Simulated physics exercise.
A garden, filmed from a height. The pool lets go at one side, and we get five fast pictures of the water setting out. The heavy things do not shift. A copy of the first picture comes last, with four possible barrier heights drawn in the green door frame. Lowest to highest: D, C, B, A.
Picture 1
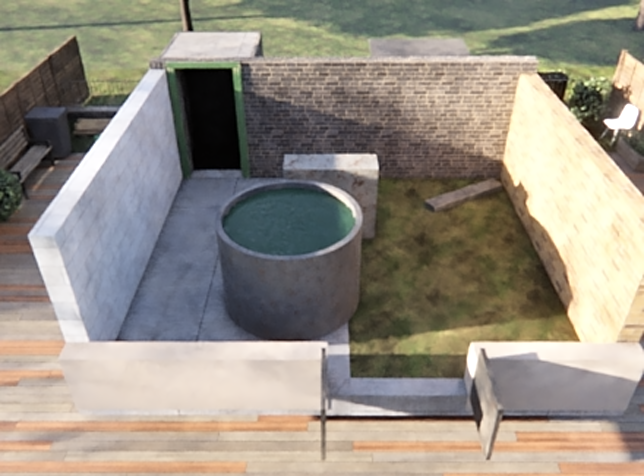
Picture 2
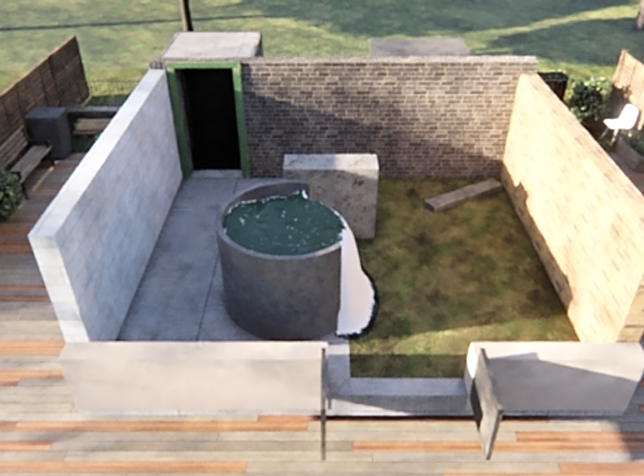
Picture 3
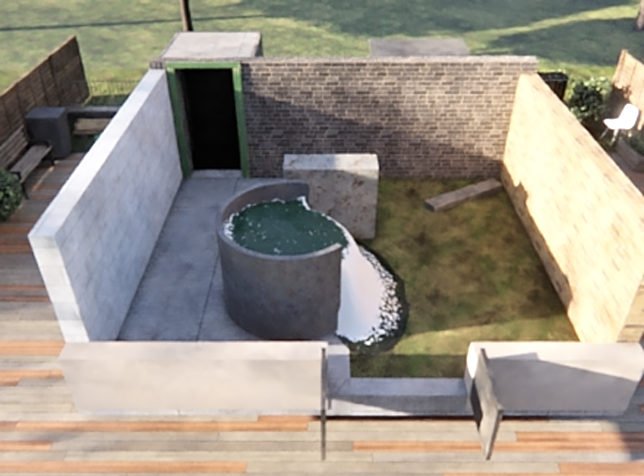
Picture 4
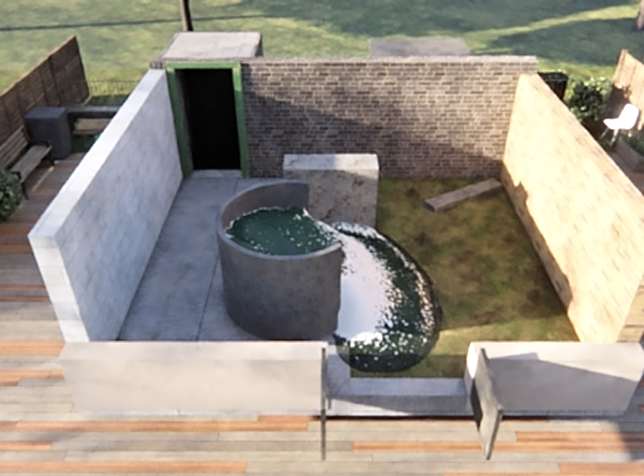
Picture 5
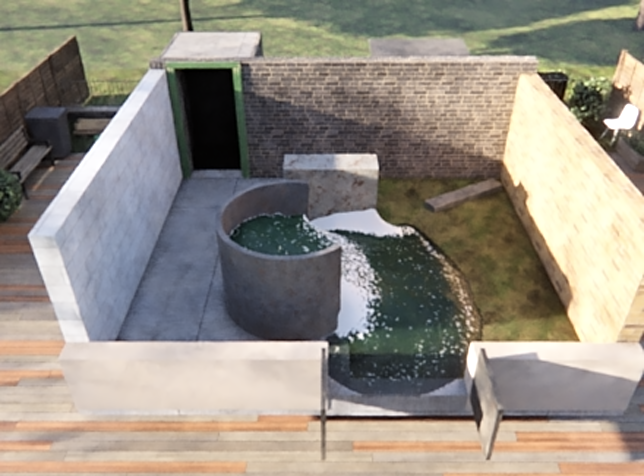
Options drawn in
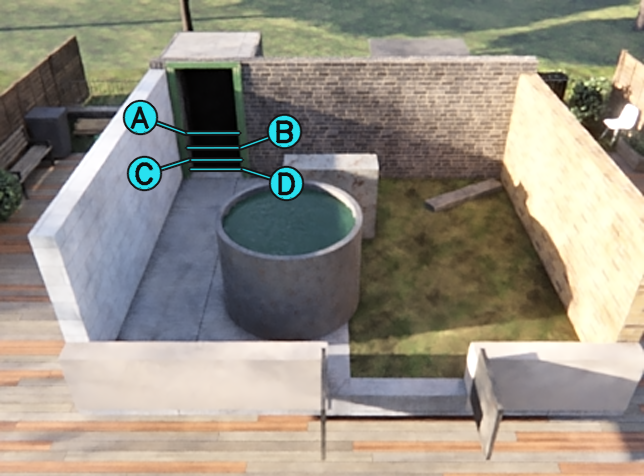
The footage shows a round grey tank of green water inside a walled yard, seen from above; its right side opens and foaming water pours out, spreading across the grass toward the low front wall beside an open gate.
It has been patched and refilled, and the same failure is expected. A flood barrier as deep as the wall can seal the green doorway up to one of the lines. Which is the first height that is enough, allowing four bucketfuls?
Line D just does it.
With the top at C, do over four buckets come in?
No.
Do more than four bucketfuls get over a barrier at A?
No, that is safe.
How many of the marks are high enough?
All four.
On the marked copy, A at (212, 133); B at (213, 147); C at (215, 159); D at (216, 169); from the bottom up D, C, B, A.
With A, nothing gets over.
With B, nothing gets over.
With C, nothing gets over.
With D, a splash gets over, under a bucket.
